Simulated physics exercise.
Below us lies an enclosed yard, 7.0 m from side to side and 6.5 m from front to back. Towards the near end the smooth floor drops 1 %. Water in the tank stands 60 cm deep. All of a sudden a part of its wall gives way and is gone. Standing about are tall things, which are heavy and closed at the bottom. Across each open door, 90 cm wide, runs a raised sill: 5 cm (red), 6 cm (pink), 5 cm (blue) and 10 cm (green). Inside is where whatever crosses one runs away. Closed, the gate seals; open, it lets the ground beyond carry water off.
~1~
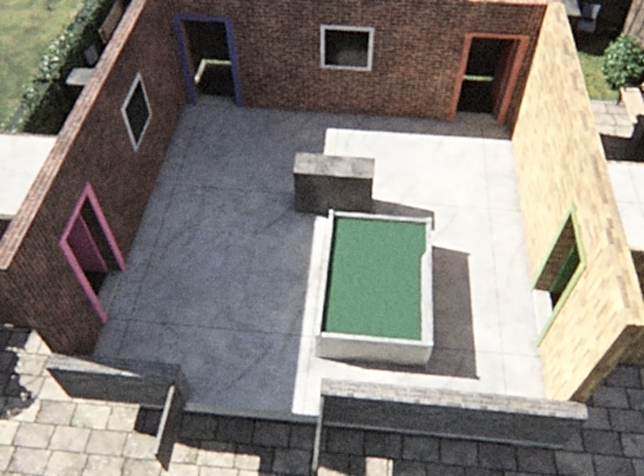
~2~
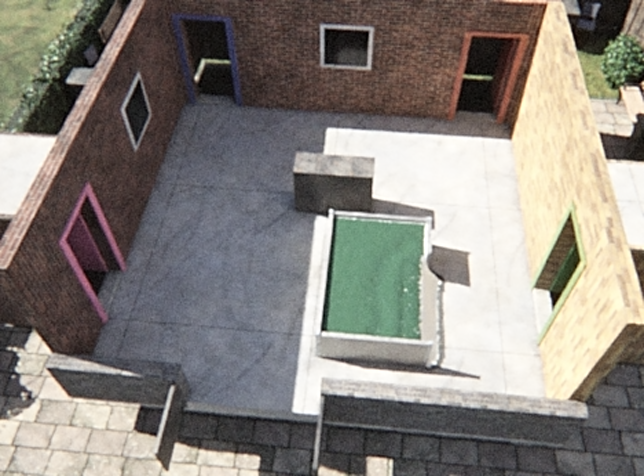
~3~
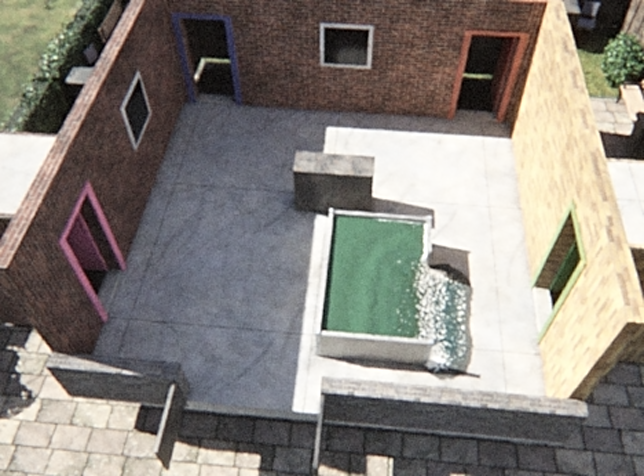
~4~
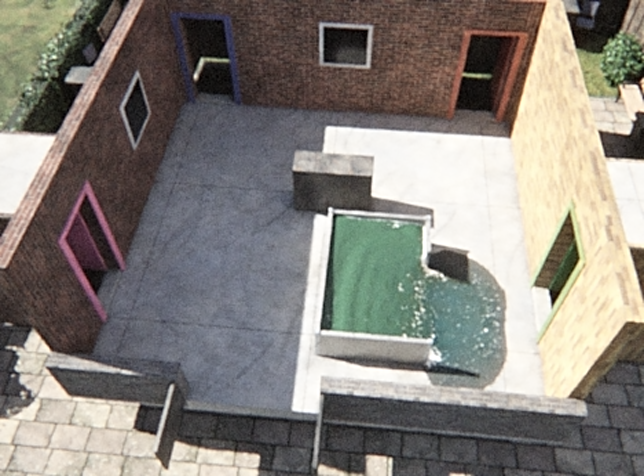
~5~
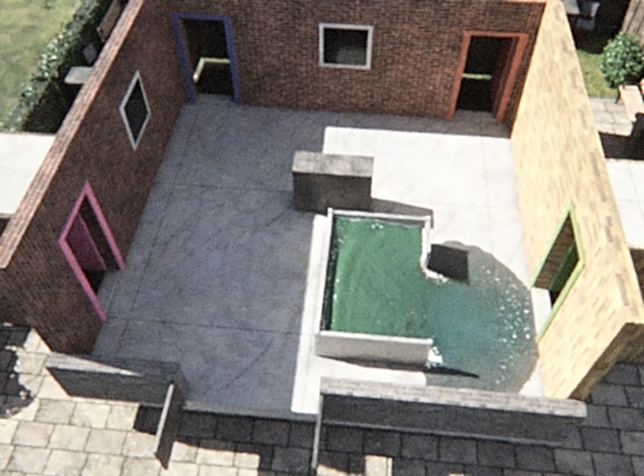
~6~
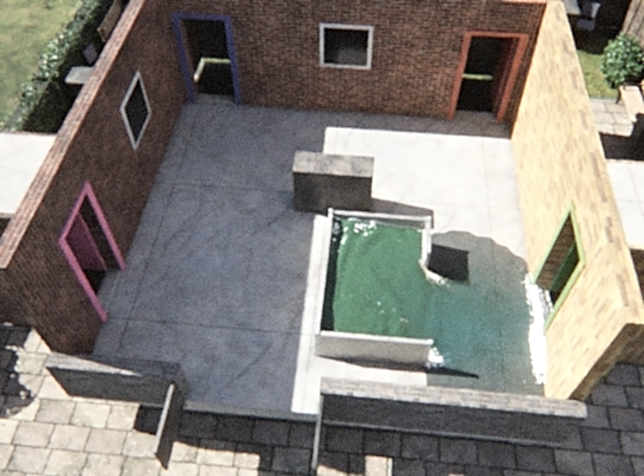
The video shows a brick-walled yard with coloured door surrounds and a tank of still green water; the tank's right side opens, and water pours out, foaming, then spreads across the pale floor toward the green-edged doorway.
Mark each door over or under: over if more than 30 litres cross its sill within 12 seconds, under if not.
Marks: Red door: Over; pink door: Under; blue door: Under; green door: Over.
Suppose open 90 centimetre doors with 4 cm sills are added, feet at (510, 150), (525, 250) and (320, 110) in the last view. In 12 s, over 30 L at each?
Check each in turn: The first fails, the second succeeds, the third fails.
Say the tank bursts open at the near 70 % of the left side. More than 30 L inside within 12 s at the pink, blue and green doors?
In that case, pink door: More than that, blue door: More than that, green door: Less than that.
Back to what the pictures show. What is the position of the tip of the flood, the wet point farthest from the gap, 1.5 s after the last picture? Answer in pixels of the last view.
(506, 151).
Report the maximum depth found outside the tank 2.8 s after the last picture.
About 22 cm.
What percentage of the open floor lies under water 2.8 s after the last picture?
About 35 per cent.
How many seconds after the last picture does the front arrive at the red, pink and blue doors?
Red: 2.2 s; pink: 4.0 s; blue: 6.5 s.
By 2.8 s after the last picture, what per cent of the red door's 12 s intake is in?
By then it's near 0% of the total.
Then, 0.7 s after the last picture water covers 15 % of the floor and is deepest (46 cm) near (539, 419); red door not reached, pink door not reached, blue door not reached, green door 32 cm at the sill, 123 L in.
Then, 1.5 s after the last picture water covers 15 % of the floor and is deepest (36 cm) near (531, 352); red door not reached, pink door not reached, blue door not reached, green door 31 cm at the sill, 260 L in.
Then, 2.8 s after the last picture water covers 35 % of the floor and is deepest (22 cm) near (539, 419); red door 7 cm at the sill, 0 L in, pink door not reached, blue door not reached, green door 21 cm at the sill, 376 L in.
Then, 6.3 s after the last picture water covers 65 % of the floor and is deepest (12 cm) near (464, 411); red door 8 cm at the sill, 47 L in, pink door 5 cm at the sill, 0 L in, blue door not reached, green door 9 cm at the sill, 427 L in.
Then, 11.3 s after the last picture water covers 90 % of the floor and is deepest (6 cm) near (138, 229); red door 4 cm at the sill, 55 L in, pink door 3 cm at the sill, 0 L in, blue door 2 cm at the sill, 0 L in, green door 4 cm at the sill, 428 L in.
